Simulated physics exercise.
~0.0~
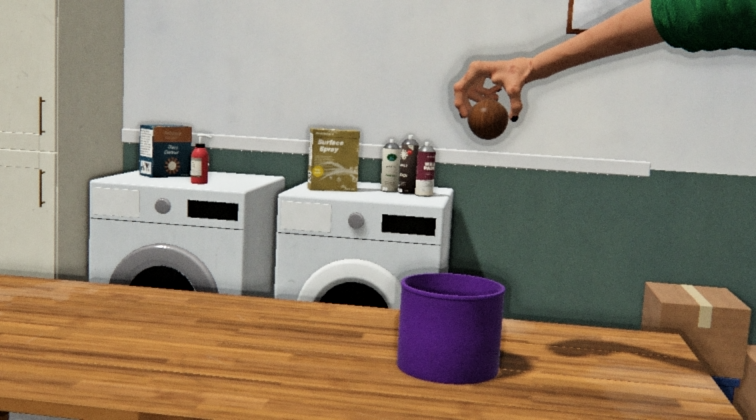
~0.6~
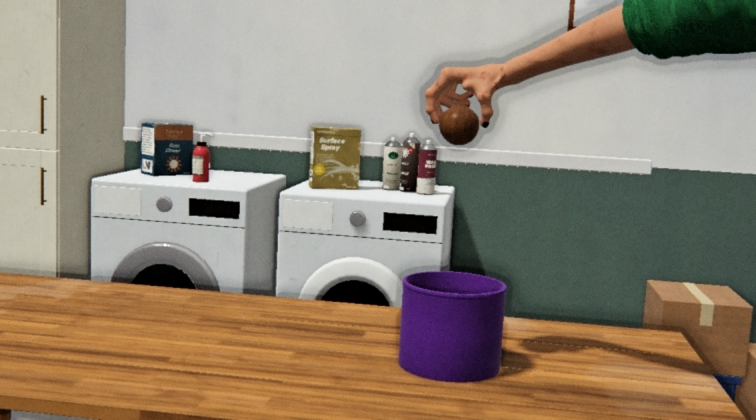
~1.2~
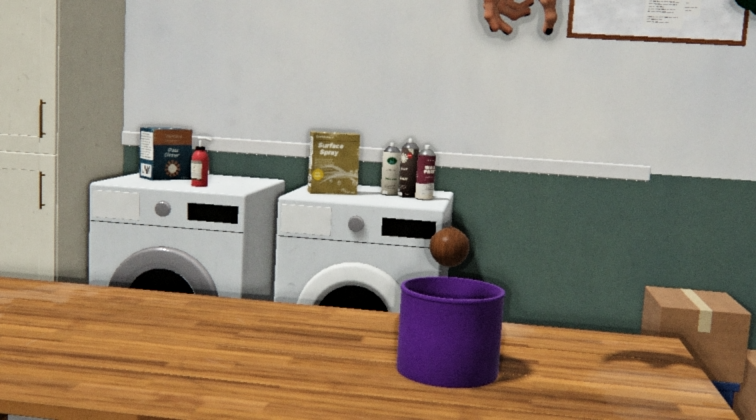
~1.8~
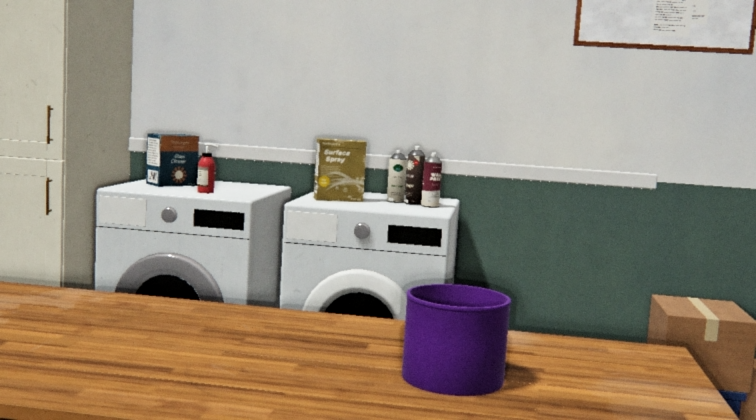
A brown onion held by a hand above a purple bucket on a wooden table moved slightly left, then dropped as the hand let go and drew back, and it landed inside the bucket, out of sight.
